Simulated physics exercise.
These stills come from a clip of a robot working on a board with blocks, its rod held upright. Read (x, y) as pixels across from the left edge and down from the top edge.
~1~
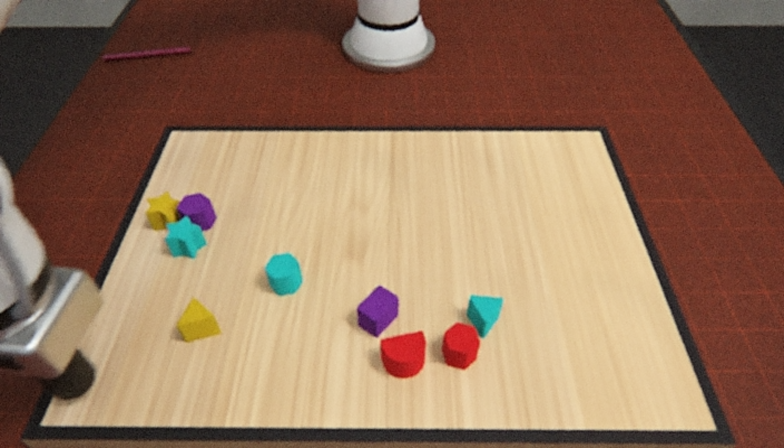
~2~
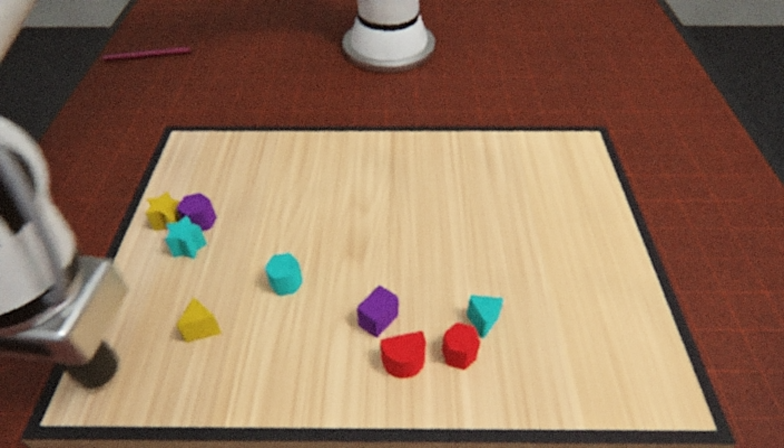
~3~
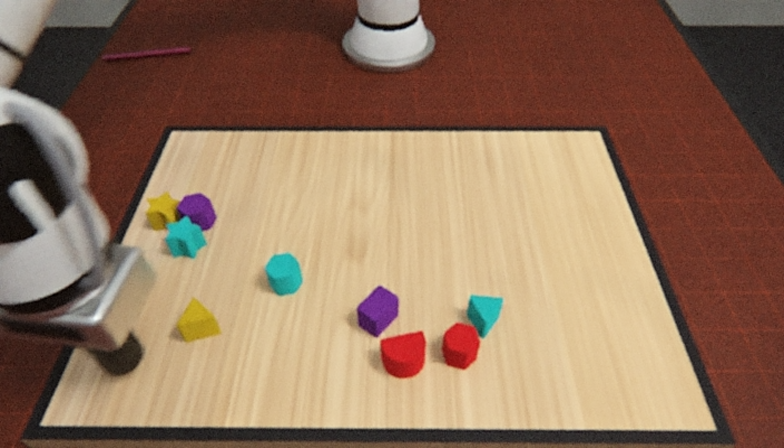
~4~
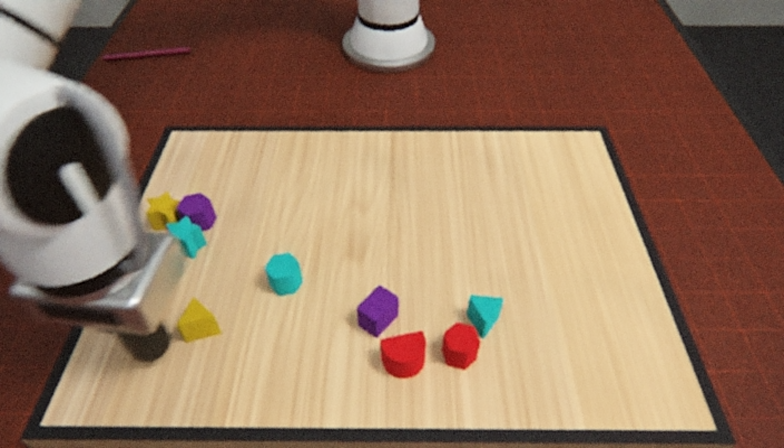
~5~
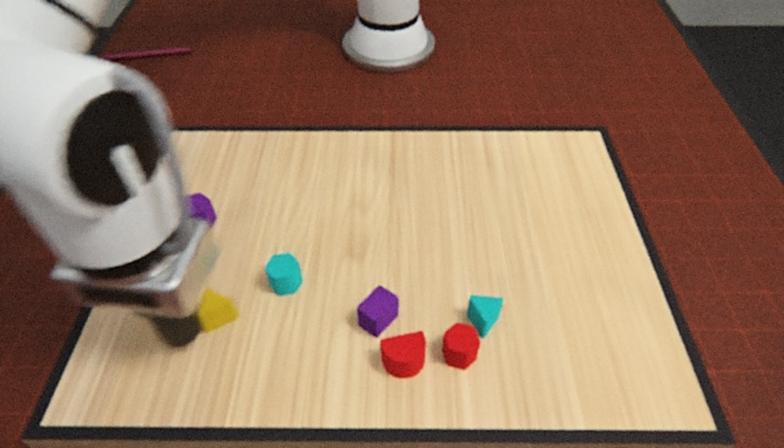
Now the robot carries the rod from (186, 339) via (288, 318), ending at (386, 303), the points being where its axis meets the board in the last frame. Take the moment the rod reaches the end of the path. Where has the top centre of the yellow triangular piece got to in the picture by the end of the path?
The answer is (246, 281).
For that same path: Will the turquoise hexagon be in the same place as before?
That would be a yes.
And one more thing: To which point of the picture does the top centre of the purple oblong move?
Pixel (409, 306).
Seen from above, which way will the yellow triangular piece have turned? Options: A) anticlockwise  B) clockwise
A: Anticlockwise.
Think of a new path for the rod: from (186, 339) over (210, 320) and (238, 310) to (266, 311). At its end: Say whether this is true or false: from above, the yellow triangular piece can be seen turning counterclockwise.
This is true.
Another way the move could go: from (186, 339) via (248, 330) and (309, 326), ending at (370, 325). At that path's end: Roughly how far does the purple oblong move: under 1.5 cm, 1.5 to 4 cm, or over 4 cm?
Between 1.5 and 4 cm.
What follows on the original path. One third of the way, rod at (253, 315); yellow triangular piece at (246, 281), turned 105° anticlockwise.
Two thirds of the way, rod at (322, 304); yellow triangular piece at (246, 281), turned 105° anticlockwise.
At the end, rod at (386, 295); yellow triangular piece at (246, 281), turned 105° anticlockwise; turquoise hexagon unmoved; purple oblong at (409, 306), turned 20° clockwise.
